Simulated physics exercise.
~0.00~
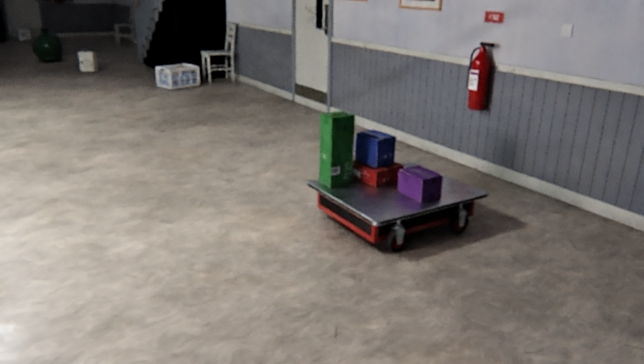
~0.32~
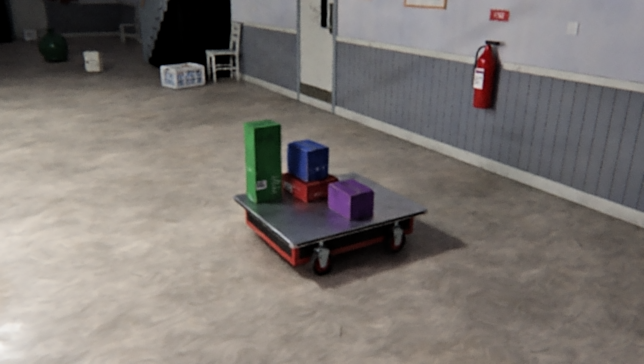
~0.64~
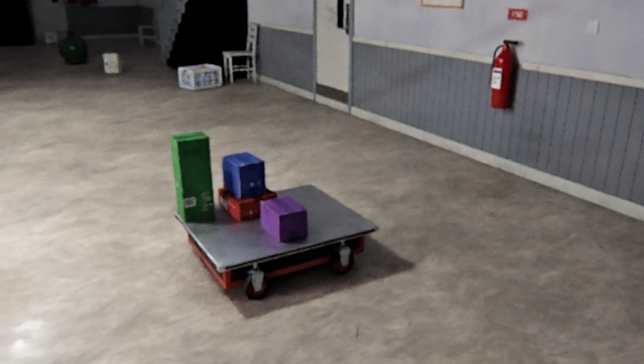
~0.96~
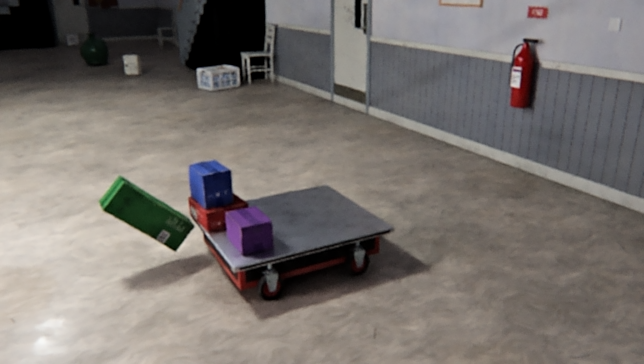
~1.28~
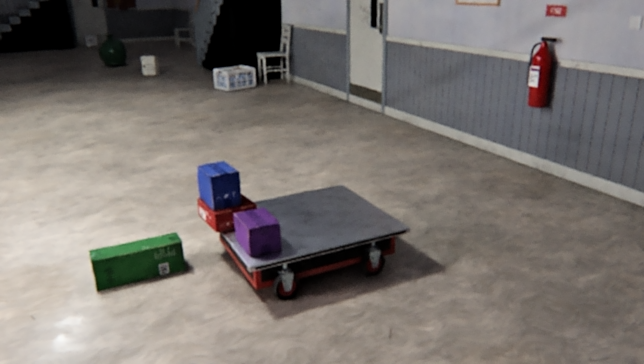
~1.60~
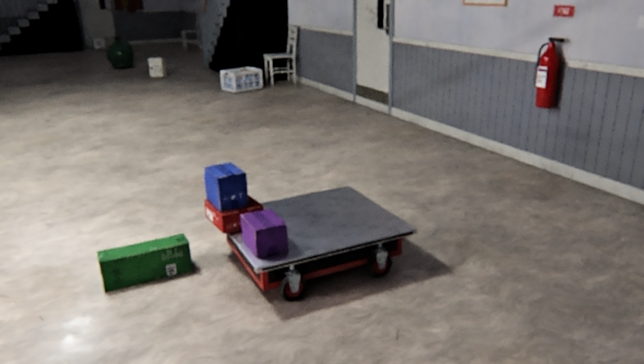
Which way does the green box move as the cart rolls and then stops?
The green box moves to the left, going off the cart's edge and ending on its side on the floor.
